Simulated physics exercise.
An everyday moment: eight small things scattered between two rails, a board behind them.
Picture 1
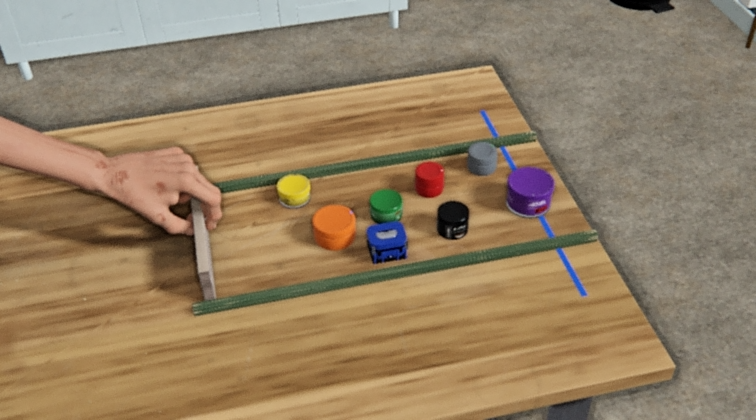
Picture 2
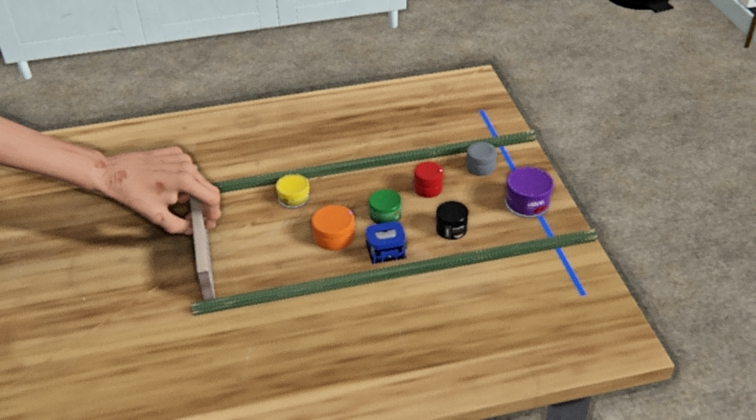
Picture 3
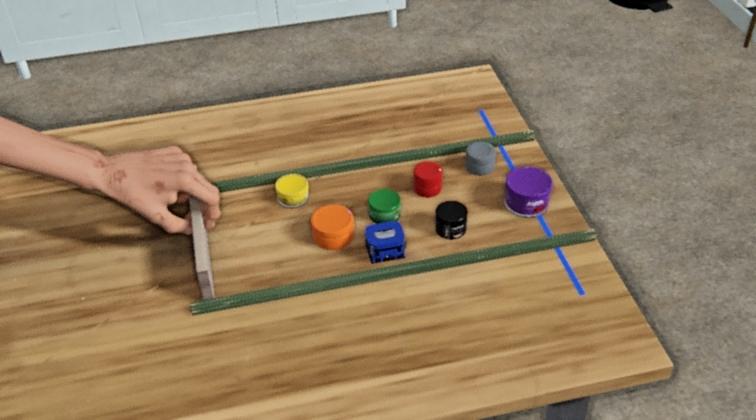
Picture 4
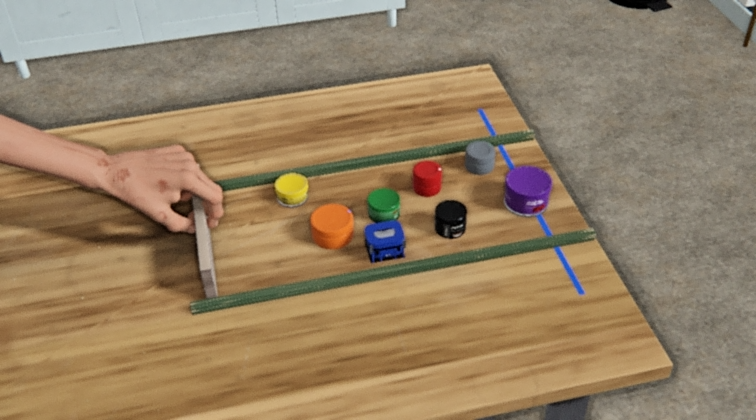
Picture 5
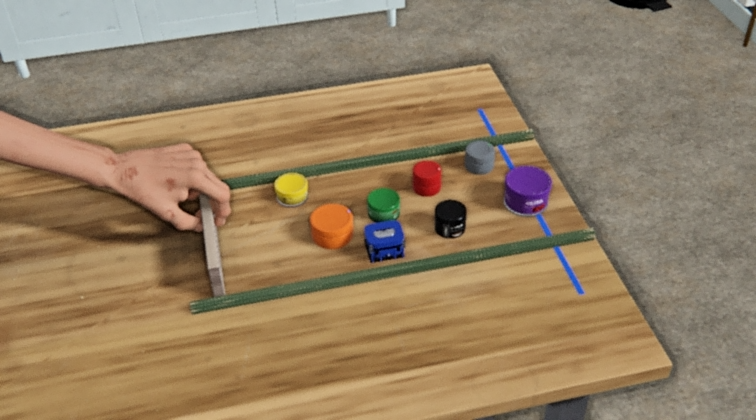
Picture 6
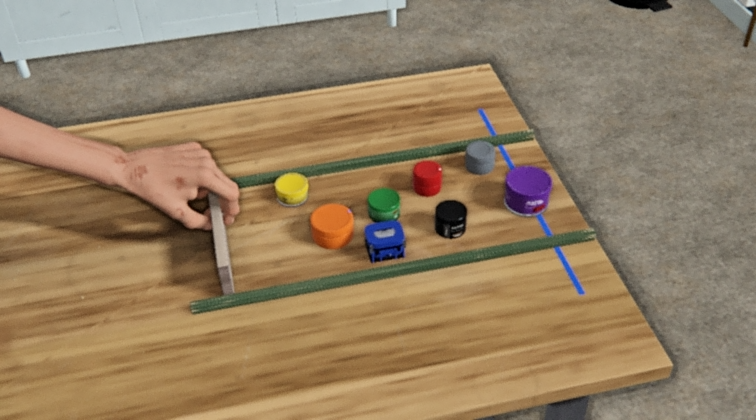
A hand sliding a board slightly right between two green rails on a wooden table, eight small colourful containers staying still.
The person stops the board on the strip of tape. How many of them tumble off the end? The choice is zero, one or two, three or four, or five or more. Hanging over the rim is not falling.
Outcome: The number that fall off is three or four.
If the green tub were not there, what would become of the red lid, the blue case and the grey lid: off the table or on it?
The red lid stays on; the blue case remains up; the grey lid comes down.
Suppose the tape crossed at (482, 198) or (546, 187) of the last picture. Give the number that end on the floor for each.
The counts: 0 and 4.
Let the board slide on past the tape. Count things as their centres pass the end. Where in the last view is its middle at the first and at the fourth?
Its middle is around (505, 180) and later (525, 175).
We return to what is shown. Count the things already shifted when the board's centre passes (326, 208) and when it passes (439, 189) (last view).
By then 2, and 7.
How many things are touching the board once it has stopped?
That makes 4.
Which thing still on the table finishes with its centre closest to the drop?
It is the red lid.
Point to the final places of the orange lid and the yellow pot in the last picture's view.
About (552, 193), and the other about (522, 150).
A little later, none off yet; purple tin at rest near (527, 191); grey lid at rest near (480, 158); black tub at rest near (451, 219).
Next, none off yet; purple tin at rest near (527, 191); grey lid at rest near (480, 158); black tub moving near (459, 220).
Later still, none off yet; purple tin shifted a little near (541, 189); grey lid shifted about its own width near (500, 147); black tub shifted well along near (542, 217).
When it is over, the number that fall off is three or four; down, black tub, grey lid and purple tin.
